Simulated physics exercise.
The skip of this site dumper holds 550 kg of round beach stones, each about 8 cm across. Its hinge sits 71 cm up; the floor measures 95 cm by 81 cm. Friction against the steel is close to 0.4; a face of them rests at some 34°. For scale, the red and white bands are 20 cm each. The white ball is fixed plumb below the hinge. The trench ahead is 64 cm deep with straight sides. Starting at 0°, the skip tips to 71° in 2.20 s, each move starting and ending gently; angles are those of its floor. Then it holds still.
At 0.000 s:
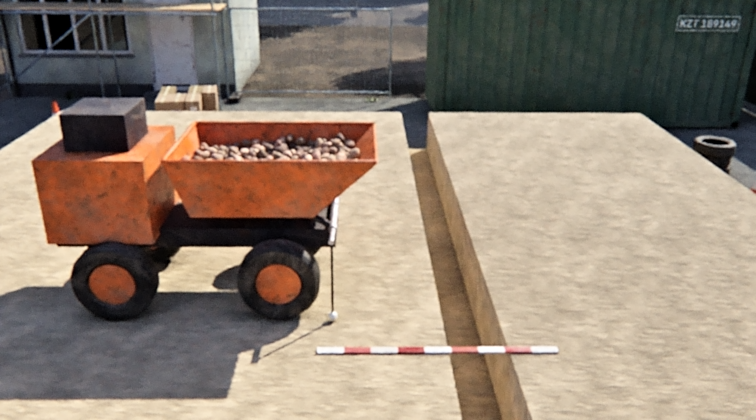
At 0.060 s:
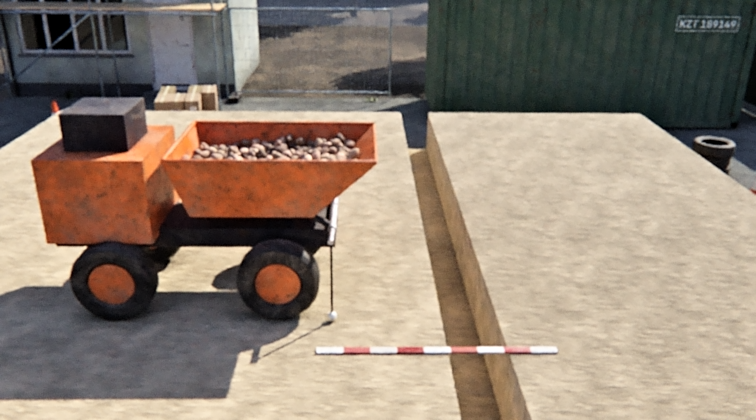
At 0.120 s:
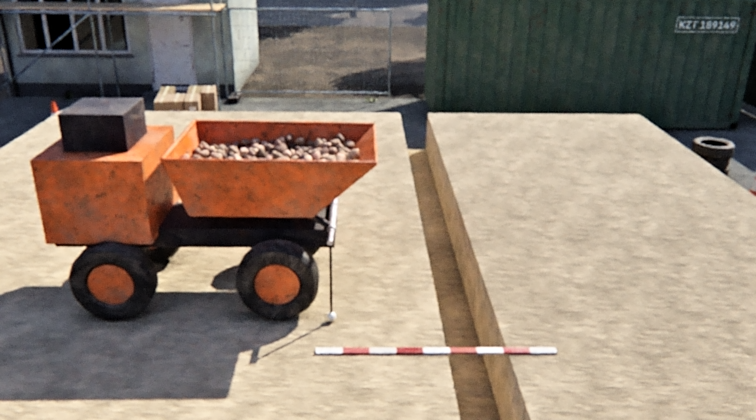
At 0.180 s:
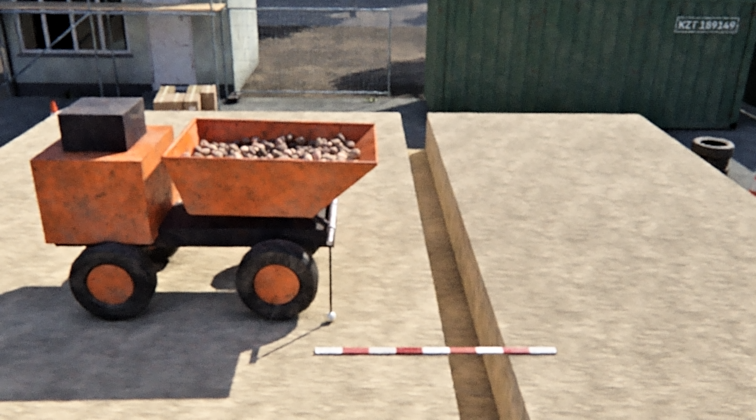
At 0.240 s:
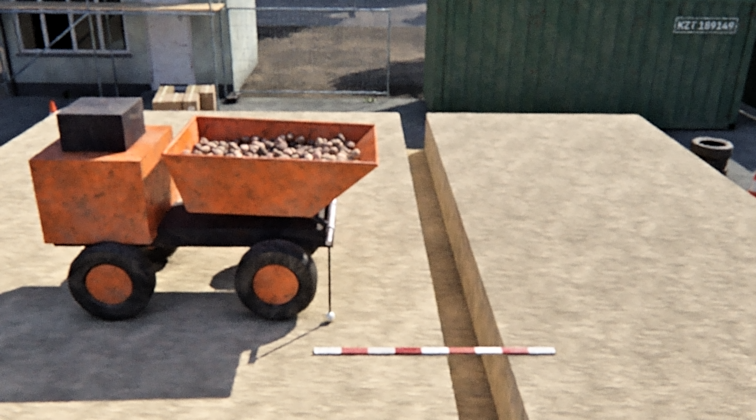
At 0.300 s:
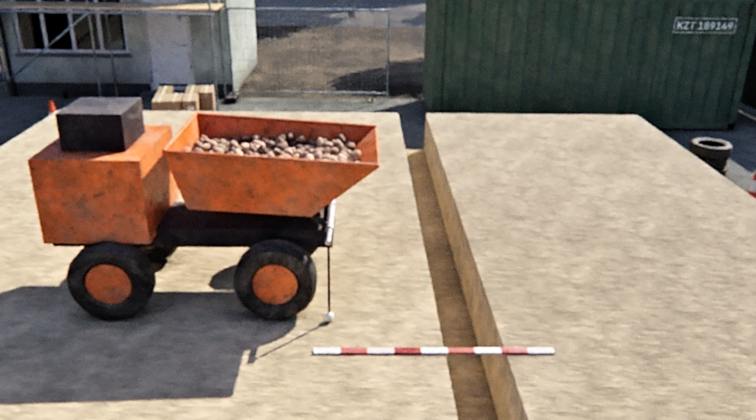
An orange dumper loaded with round stones stands still as its skip barely tilts.
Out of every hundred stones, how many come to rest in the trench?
Some 80 per cent of it.
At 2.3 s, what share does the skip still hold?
It holds some 30 per cent.
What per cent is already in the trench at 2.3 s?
About 60 per cent by then.
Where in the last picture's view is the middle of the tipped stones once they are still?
Near (462, 329).
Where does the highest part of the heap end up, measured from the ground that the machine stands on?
About 14 cm above it.
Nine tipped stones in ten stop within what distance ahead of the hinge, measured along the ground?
About 170 cm.
After 1.6 s the floor is at 60°; 98 % in the skip, 2 % short of the trench; the foremost stones are at (432, 214).
After 2.3 s the floor is at 71°; 29 % in the skip, 3 % short of the trench, 58 % in the trench, 10 % past the trench; the foremost stones are at (541, 293).
After 2.7 s the floor is at 71°; 7 % in the skip, 2 % short of the trench, 74 % in the trench, 17 % past the trench; the foremost stones are at (593, 293).
After 5.3 s the floor is at 71°; 0 % in the skip, 82 % in the trench, 18 % past the trench; the foremost stones are at (651, 285).
